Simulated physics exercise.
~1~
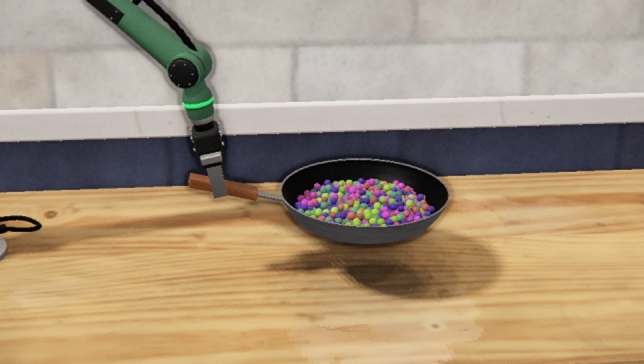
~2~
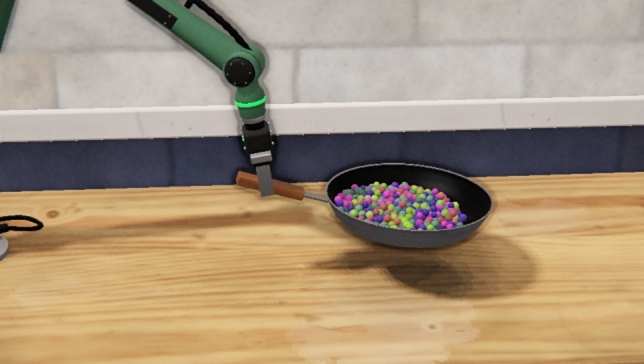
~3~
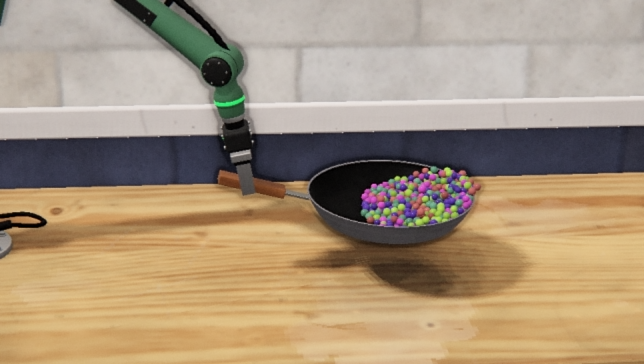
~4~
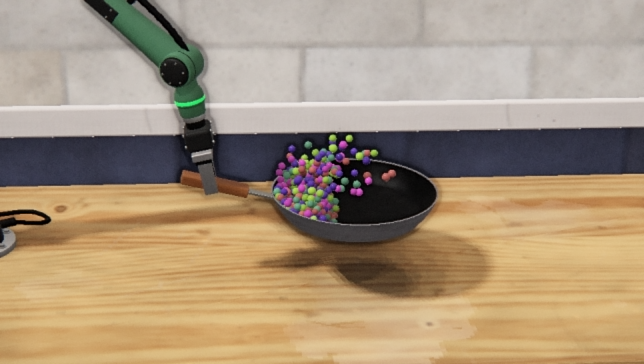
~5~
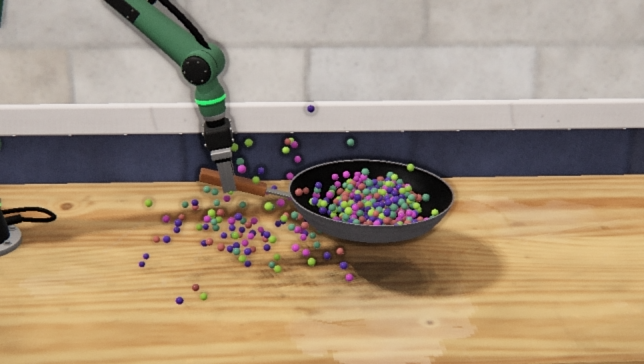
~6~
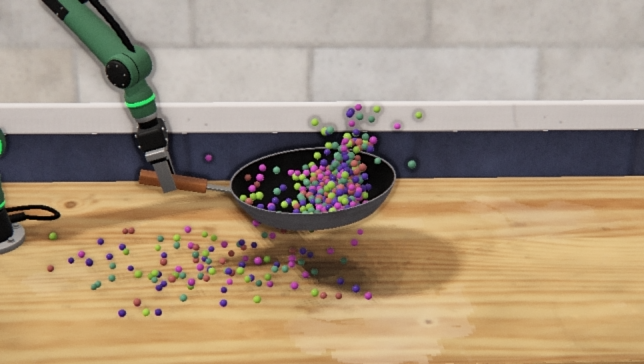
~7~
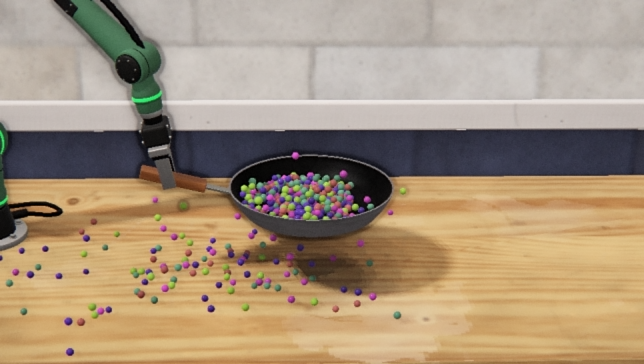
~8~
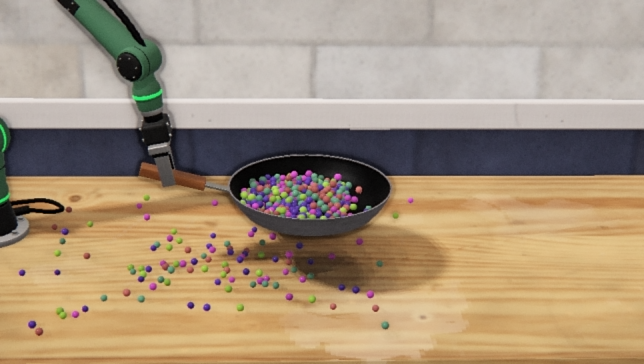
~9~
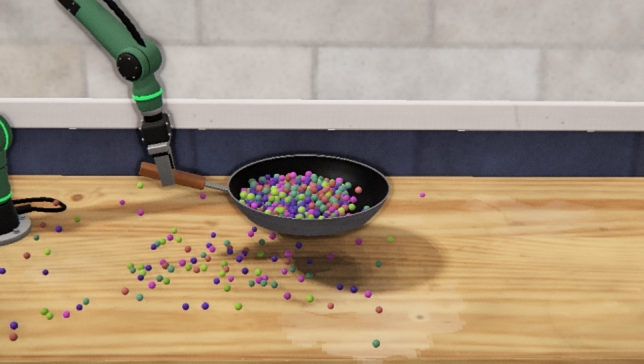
In this clip, a green robot arm holding a frying pan of colourful round sweets above a wooden table jerks it right and left several times, tossing some over the rim onto the tabletop, then holds still with most of the sweets remaining in the pan.
